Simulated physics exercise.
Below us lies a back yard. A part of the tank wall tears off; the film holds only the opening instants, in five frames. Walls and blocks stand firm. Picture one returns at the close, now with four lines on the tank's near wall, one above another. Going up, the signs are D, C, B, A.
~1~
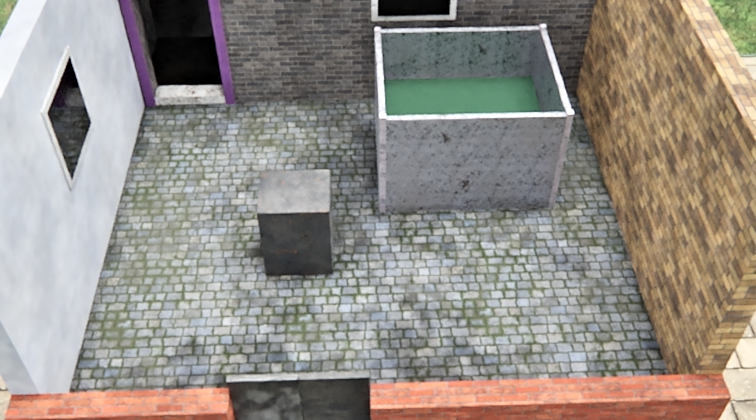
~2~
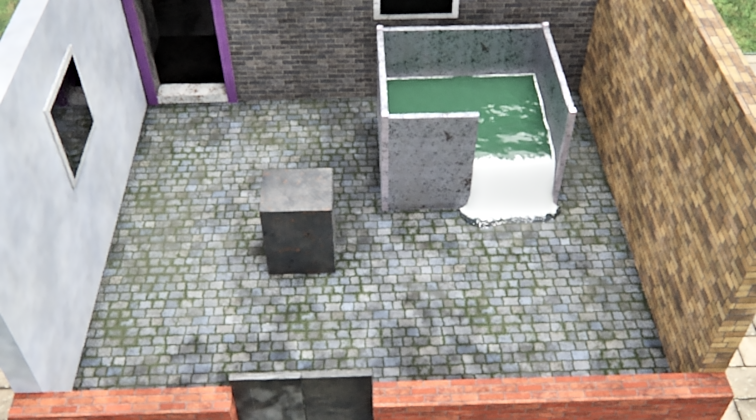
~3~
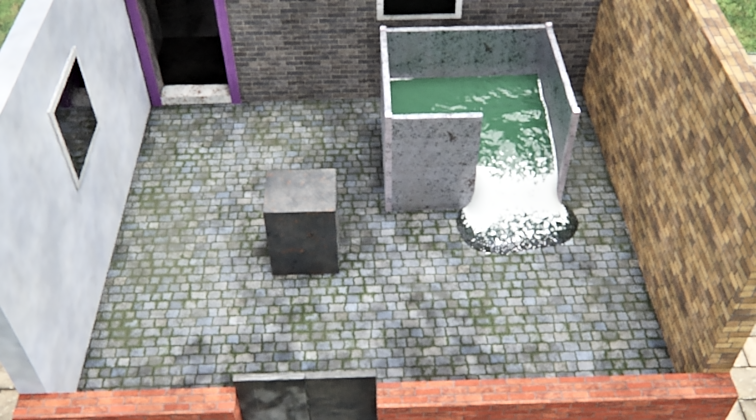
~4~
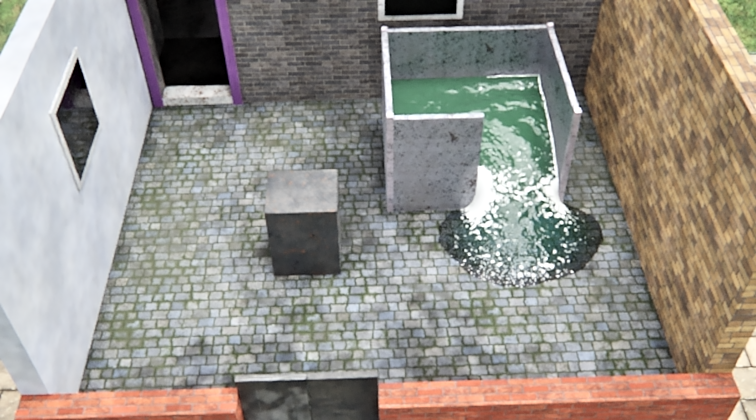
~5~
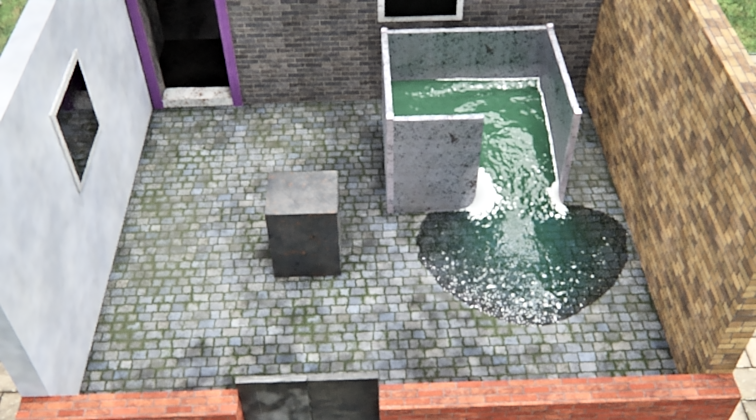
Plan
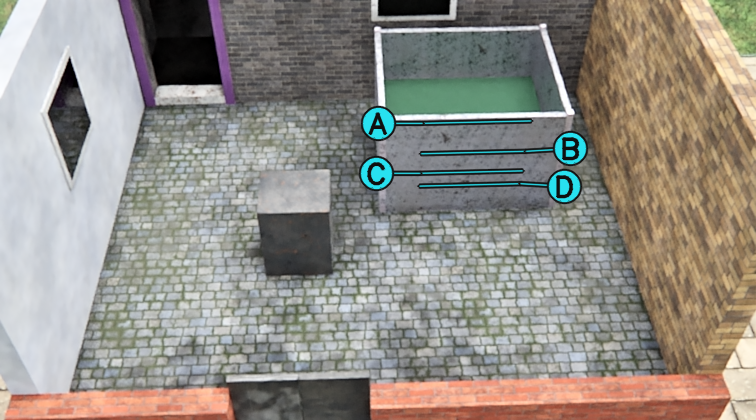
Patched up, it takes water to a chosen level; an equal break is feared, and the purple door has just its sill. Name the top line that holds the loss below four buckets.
Mark C.
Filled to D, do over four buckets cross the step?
No.
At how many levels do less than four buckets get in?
Two of the four.
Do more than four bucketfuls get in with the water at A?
Yes, it does.
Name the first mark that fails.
Mark B.
In cyan, A at (476, 122); B at (473, 152); C at (471, 172); D at (470, 184); from the bottom up D, C, B, A.
For mark A, dozens of bucketfuls pour in.
For mark B, about 10 bucketfuls get in.
For mark C, a splash gets over, under a bucket.
For mark D, nothing gets over.
